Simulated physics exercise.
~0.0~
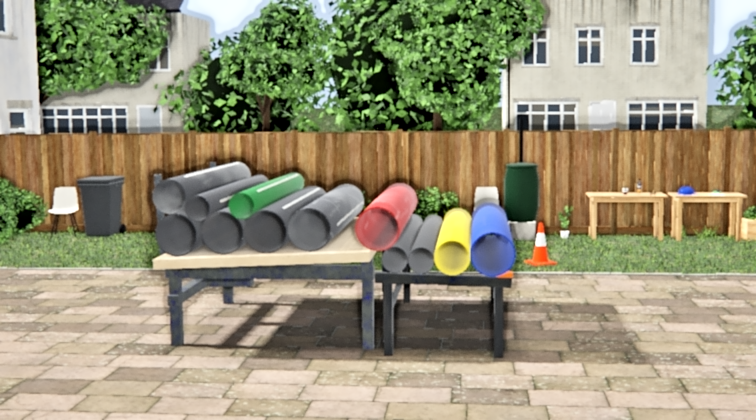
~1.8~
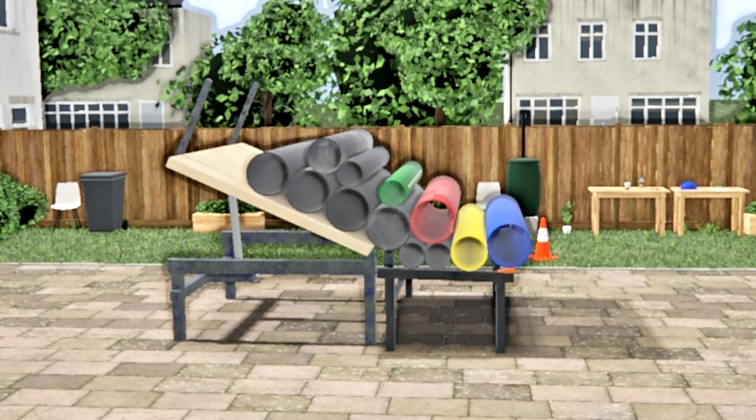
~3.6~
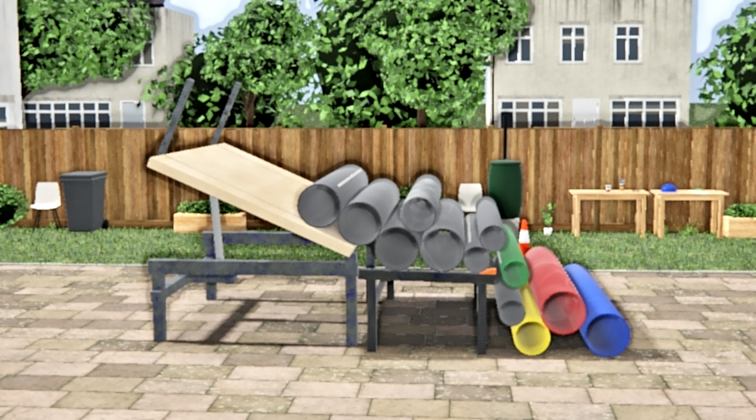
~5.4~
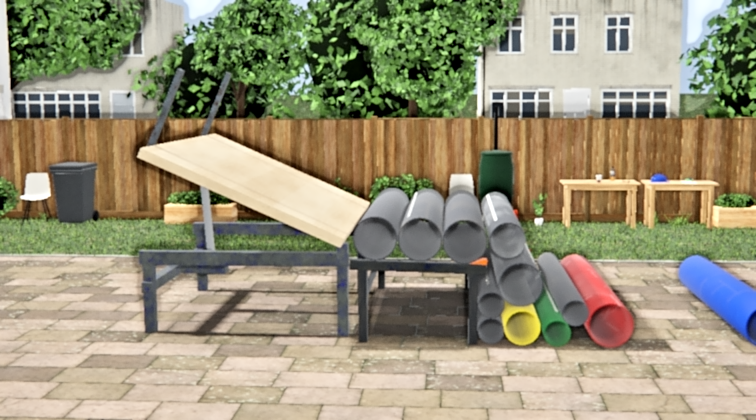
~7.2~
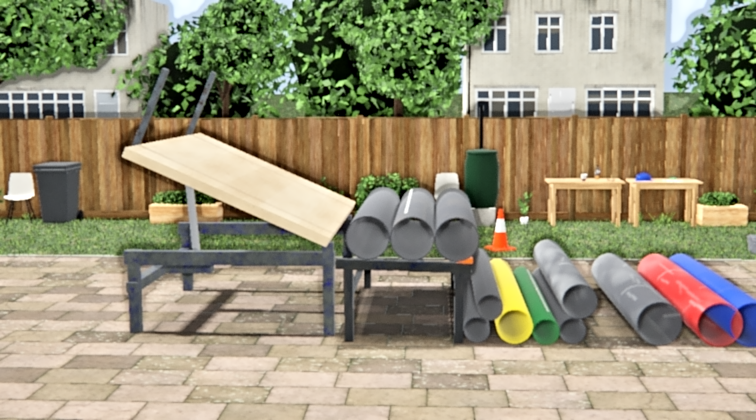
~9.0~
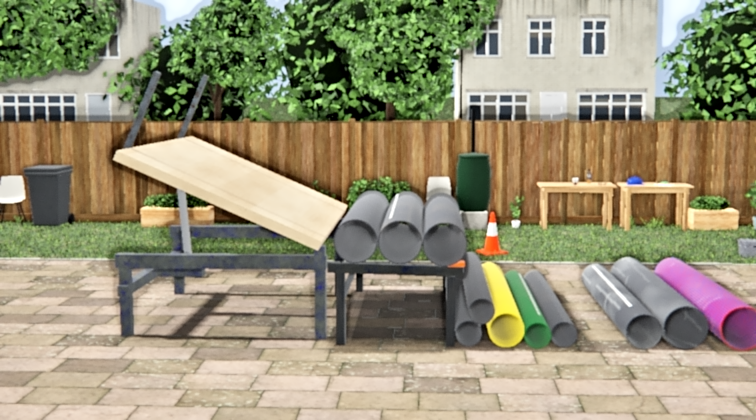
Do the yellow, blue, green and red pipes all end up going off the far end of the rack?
Yes, all four go over the stop at the far end of the rack and drop to the paving.
We see grey and coloured pipes on a wooden deck and a low rack in a yard; the deck tilts, the pipes roll right, and many spill off the rack's far end onto the paving, leaving three grey ones on the rack.
